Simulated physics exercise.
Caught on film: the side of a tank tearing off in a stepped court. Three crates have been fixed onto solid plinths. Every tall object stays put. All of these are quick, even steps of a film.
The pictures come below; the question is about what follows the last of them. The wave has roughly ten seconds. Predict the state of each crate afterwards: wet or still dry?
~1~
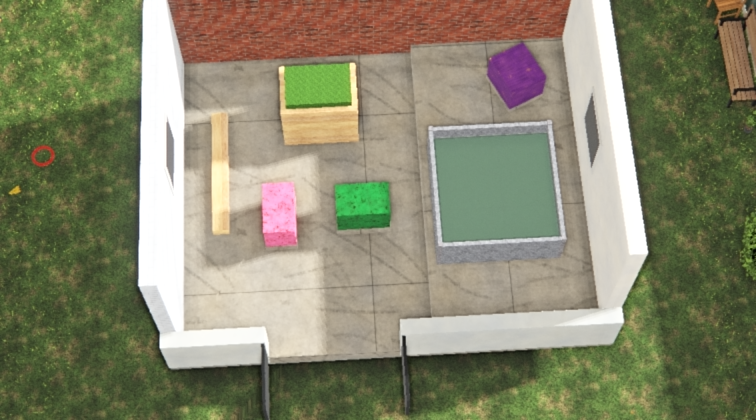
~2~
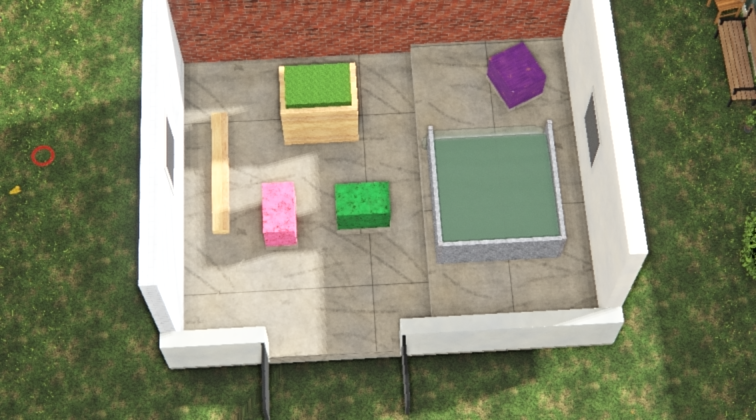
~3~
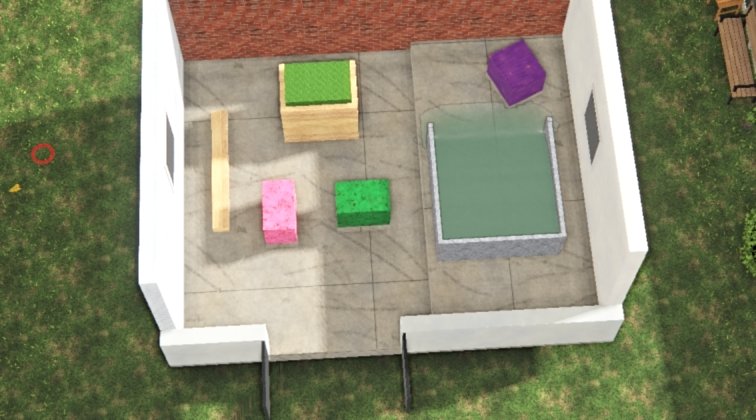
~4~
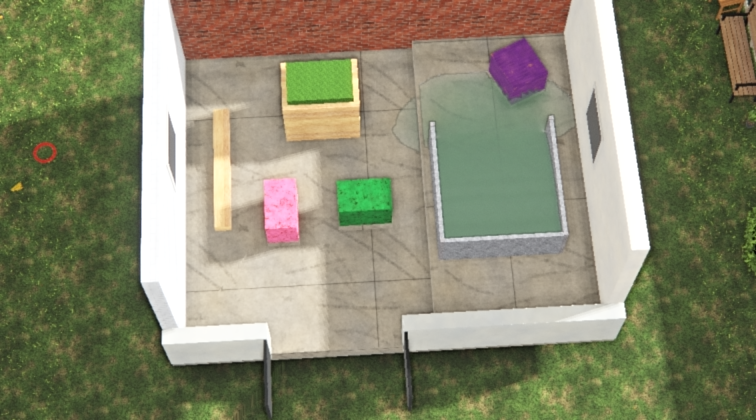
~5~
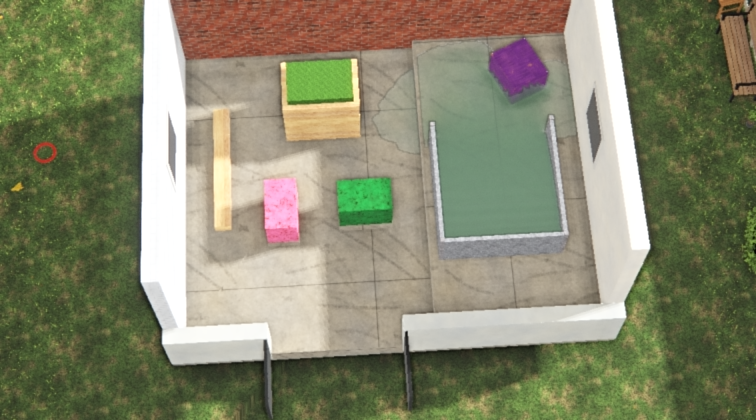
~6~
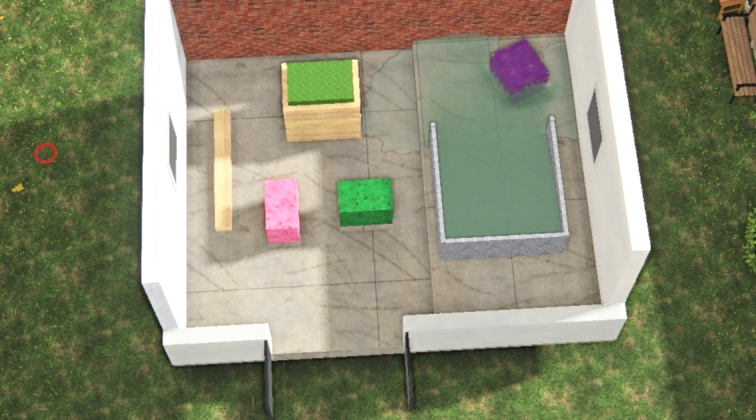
In the end pink crate: Safe; purple crate: Not safe; green crate: Safe.
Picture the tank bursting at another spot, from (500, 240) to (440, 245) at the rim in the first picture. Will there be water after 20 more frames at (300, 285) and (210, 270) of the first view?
Submerged, submerged.
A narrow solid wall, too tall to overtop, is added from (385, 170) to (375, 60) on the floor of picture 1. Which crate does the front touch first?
The one in purple.
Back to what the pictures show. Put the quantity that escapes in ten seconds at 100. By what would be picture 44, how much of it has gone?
Somewhere around 5 per cent, I'd say.
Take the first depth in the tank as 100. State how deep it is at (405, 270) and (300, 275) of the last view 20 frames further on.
0 and 0 per cent, in that order.
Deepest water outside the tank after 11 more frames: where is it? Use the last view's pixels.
Near (567, 68).
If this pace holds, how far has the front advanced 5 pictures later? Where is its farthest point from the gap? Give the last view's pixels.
At about (327, 60).
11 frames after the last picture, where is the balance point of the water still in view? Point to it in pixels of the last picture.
(469, 116).
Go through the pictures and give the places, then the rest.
In the first frame, still water in the tank at (496, 185).
In the second frame, the front is at a hidden place, out from the gap on the tank's far side.
In the third frame, water pours out on the tank's far side and has run to (554, 124).
In the fourth frame, the front is at (573, 112), out from the gap on the tank's far side.
In the fifth frame, the front is at (438, 52), out from the gap on the tank's far side.
In the sixth frame, the front is at (412, 49), out from the gap on the tank's far side.
A moment on, water covers 25 % of the floor; the pink crate not reached, the purple crate water round its plinth, the green crate not reached.
Next, water covers 35 % of the floor; the pink crate not reached, the purple crate water round its plinth, the green crate not reached.
Then, water covers 50 % of the floor; the pink crate not reached, the purple crate water round its plinth, the green crate water round its plinth.
Later, water covers 95 % of the floor; the pink crate water round its plinth, the purple crate water round its plinth, the green crate water round its plinth.
In the end, water covers 100 % of the floor; the pink crate stayed above the water, the purple crate was topped, the green crate stayed above the water.
